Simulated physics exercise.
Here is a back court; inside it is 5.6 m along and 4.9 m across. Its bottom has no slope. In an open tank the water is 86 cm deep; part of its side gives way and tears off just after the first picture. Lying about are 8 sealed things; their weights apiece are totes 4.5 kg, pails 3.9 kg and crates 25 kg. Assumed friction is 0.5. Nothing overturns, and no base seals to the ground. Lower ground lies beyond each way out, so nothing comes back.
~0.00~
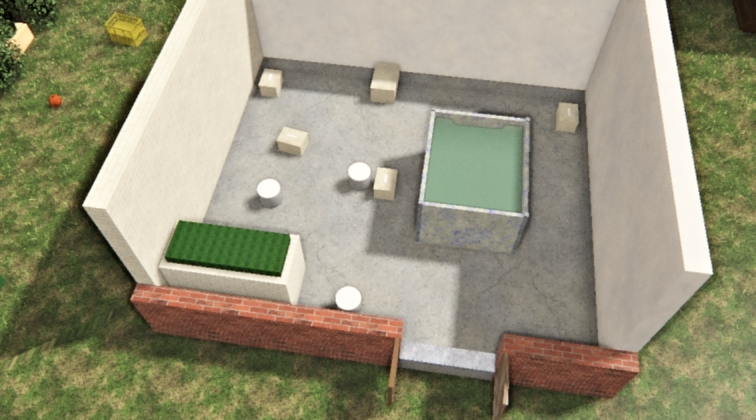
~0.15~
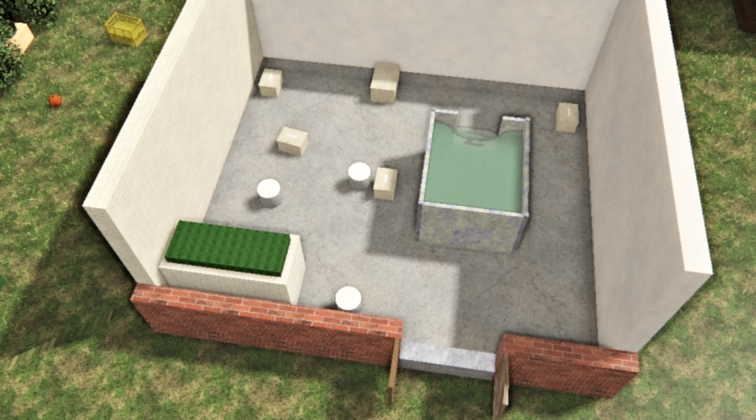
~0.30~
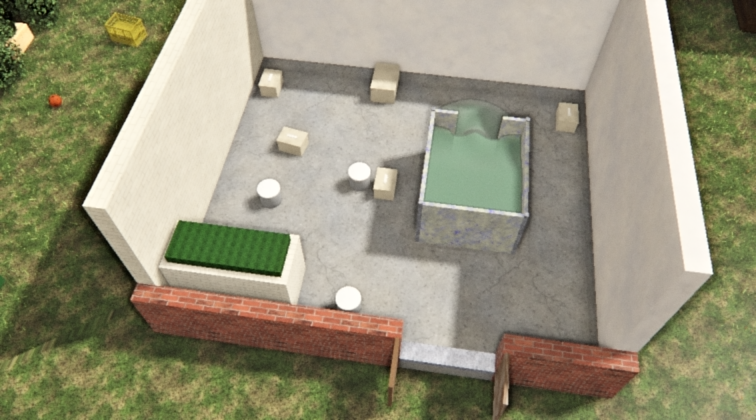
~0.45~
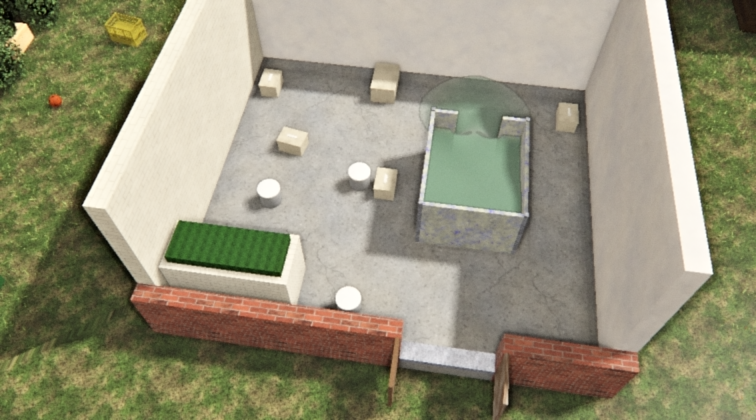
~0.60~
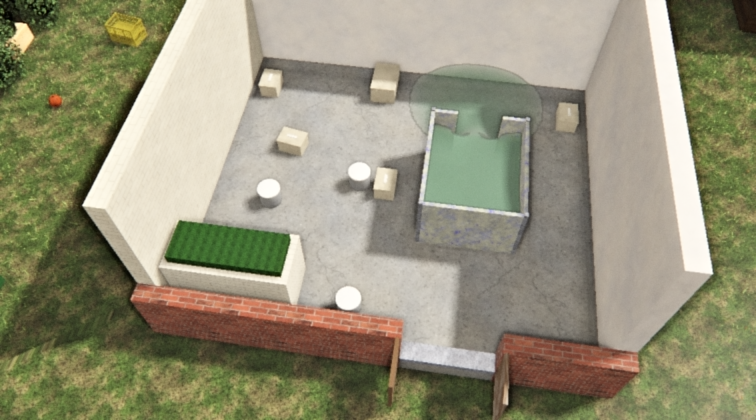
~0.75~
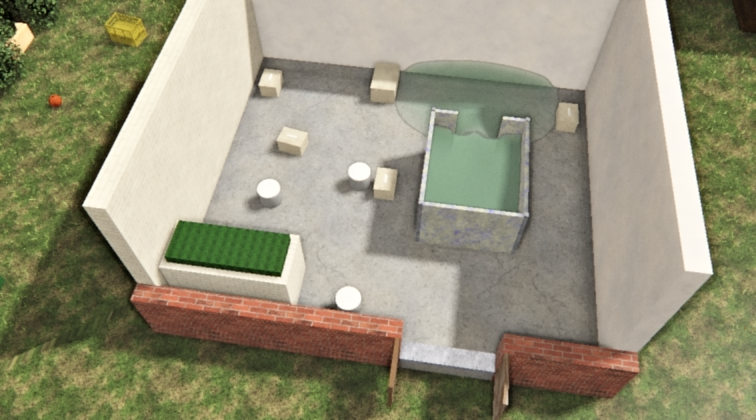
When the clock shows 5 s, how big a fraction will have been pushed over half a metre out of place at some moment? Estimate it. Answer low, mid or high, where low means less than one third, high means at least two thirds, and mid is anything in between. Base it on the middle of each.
Mid.
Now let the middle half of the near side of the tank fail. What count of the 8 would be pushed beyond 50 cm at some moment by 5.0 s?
You'd get 1 in that case.
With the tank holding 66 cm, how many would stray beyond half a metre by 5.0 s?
Then it comes to 3.
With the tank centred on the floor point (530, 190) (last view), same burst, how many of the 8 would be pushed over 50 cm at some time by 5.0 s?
Then 4 of them would.
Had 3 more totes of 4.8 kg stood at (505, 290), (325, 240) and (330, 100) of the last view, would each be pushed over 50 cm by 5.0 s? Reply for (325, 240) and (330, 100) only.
Listed in order, the answers are inside half a metre followed by beyond half a metre.
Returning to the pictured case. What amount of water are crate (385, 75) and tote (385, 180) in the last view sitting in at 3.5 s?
Roughly 4 and 1 cm.
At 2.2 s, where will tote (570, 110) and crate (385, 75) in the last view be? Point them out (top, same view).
First near (547, 182), second near (326, 102).
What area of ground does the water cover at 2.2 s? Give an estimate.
Roughly 12 m2 of it is wet.
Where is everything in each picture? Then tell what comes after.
A tote at (292, 137) rests on the ground; a tote at (270, 78), on the bottom; water covers 2.0 m2; 0 of 8 have shifted, in the first picture.
A tote at (292, 137), on the bottom; a tote at (270, 78), on the bottom; 2.5 m2 under water; 0 of 8 have shifted, in the second picture.
A tote at (292, 137) rests on the ground; a tote at (270, 78) rests on the ground; water covers 3.4 m2; 0 of 8 have shifted, in the third picture.
A tote at (292, 137) rests on the ground; a tote at (270, 78) rests on the ground; 4.4 m2 under water; 0 of 8 have shifted, in the fourth picture.
A tote at (292, 137), on the bottom; a tote at (270, 78) rests on the ground; 5.1 m2 under water; 0 of 8 have shifted, in the fifth picture.
A tote at (292, 137) rests on the ground; a tote at (270, 78) rests on the ground; water covers 5.8 m2; 0 of 8 have shifted, in the sixth picture.
After 1.1 s 0 of 8 are over 50 cm from their spots; 0 afloat.
After 2.2 s 2 of 8 are over 50 cm from their spots; 1 afloat.
After 3.5 s 3 of 8 are over 50 cm from their spots; 2 afloat.
After 5.0 s 4 of 8 are over 50 cm from their spots, and 4 have been at some point; 3 afloat.
